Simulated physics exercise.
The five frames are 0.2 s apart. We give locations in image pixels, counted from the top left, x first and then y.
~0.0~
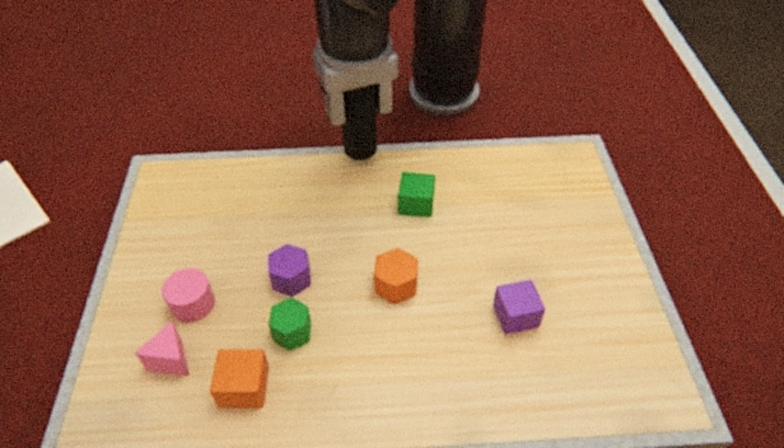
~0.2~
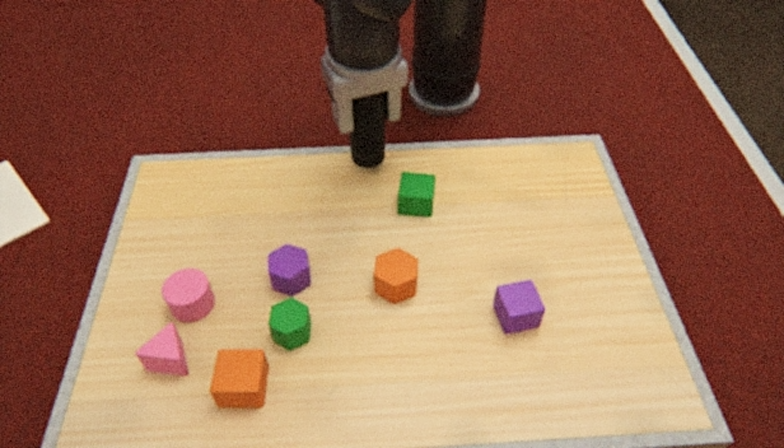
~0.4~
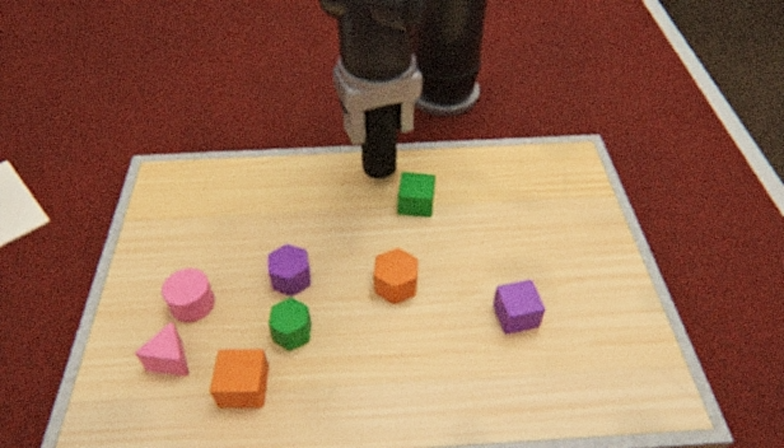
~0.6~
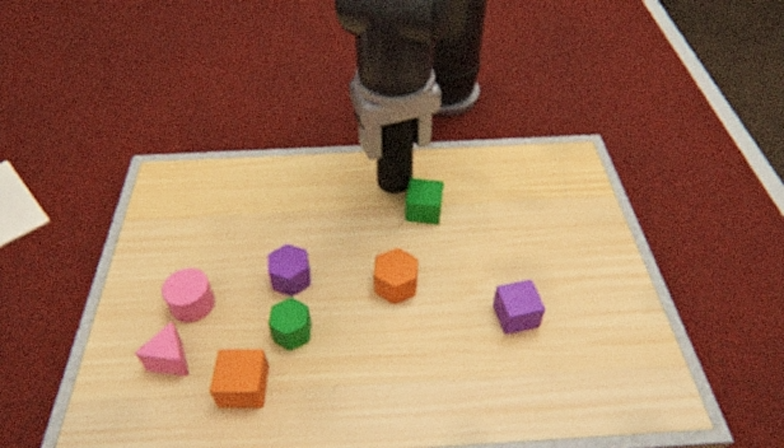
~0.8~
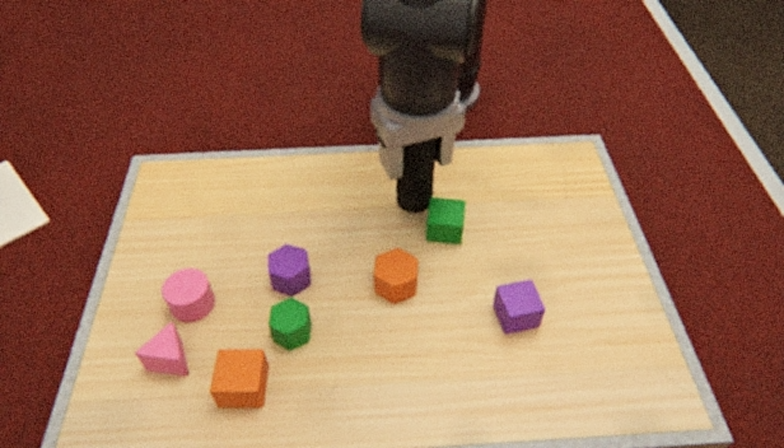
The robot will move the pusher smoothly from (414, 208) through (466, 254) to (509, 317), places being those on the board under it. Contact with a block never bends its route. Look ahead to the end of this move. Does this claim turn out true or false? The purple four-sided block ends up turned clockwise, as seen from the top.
False
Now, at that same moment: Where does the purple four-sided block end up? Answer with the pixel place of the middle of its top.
Around (576, 360).
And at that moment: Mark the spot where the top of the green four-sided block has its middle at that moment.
Most likely (549, 325).
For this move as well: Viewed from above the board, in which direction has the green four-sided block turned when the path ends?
In a top view, it turns clockwise.
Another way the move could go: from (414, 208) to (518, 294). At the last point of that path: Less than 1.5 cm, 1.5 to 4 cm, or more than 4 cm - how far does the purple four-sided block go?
That one ends up 1.5 to 4 cm from where it is now.
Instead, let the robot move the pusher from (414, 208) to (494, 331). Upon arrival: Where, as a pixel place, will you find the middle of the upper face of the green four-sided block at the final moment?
It is at (487, 235).
On the path given first. One third of the way, pusher at (452, 229); green four-sided block at (482, 241), turned 25° clockwise.
Two thirds of the way, pusher at (481, 267); green four-sided block at (514, 280), turned 40° clockwise; purple four-sided block at (534, 315), turned 15° anticlockwise.
At the end, pusher at (511, 310); orange six-sided block not moved; green four-sided block at (549, 325), turned 35° clockwise; purple four-sided block at (576, 360), turned 35° anticlockwise.
